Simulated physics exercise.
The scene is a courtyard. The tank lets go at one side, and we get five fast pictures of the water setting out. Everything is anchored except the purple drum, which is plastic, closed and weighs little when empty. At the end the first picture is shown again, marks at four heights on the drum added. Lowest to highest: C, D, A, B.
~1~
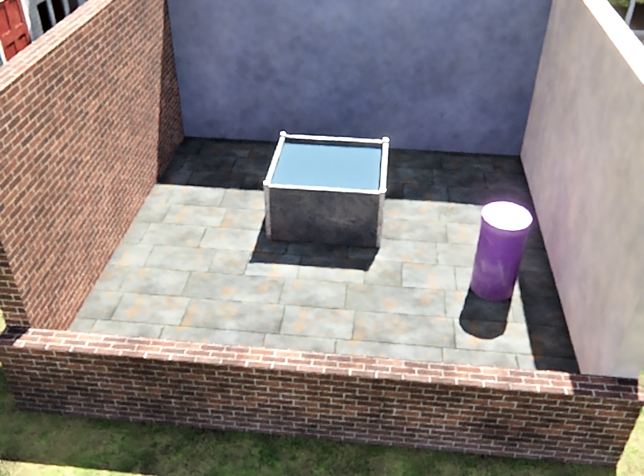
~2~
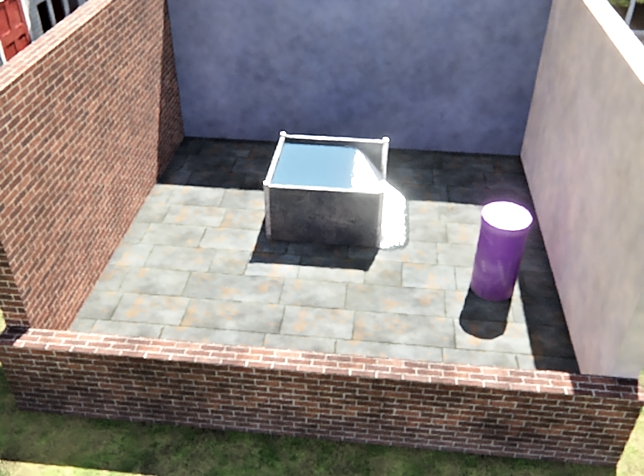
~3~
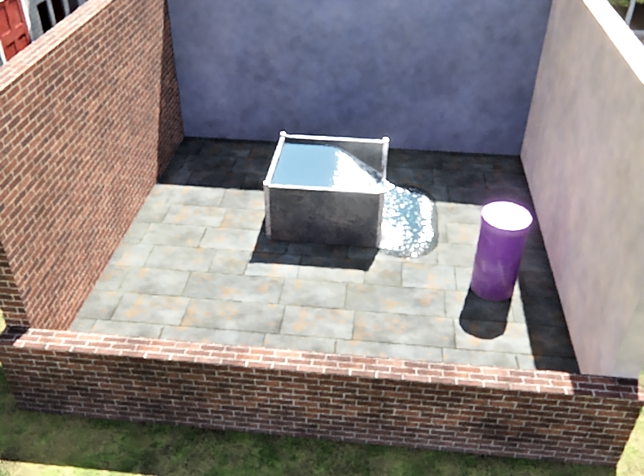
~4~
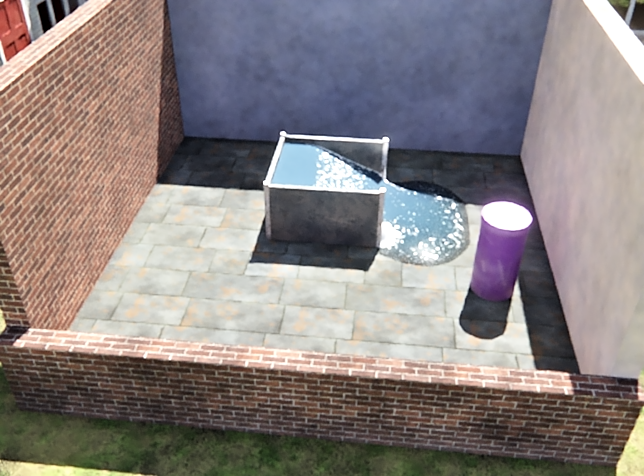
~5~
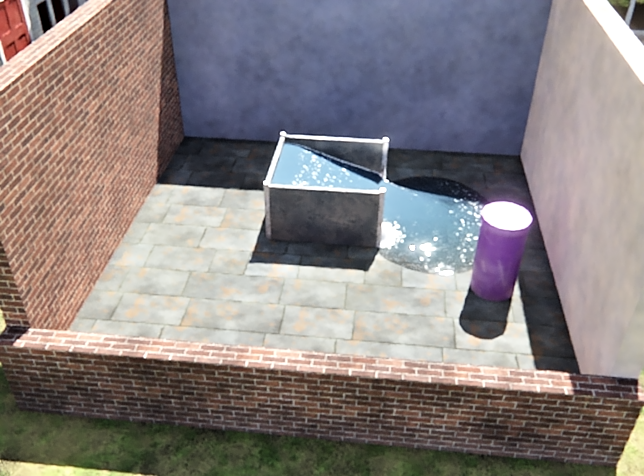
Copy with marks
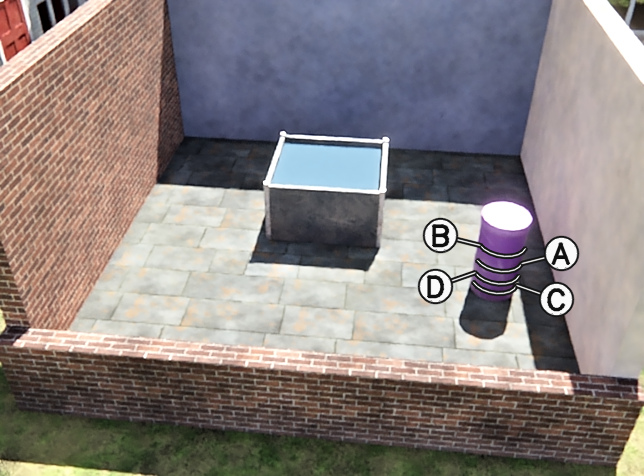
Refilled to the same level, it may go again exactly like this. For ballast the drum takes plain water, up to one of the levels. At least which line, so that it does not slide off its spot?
D.
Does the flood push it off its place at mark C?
Yes, that goes wrong.
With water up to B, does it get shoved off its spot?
No.
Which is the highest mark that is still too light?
C it is.
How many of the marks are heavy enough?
Three of the four.
In white, A at (501, 271); B at (504, 256); C at (496, 293); D at (498, 283); from the bottom up C, D, A, B.
For mark A, it does not move.
For mark B, it does not move.
For mark C, it is pushed about its own width away.
For mark D, it does not move.
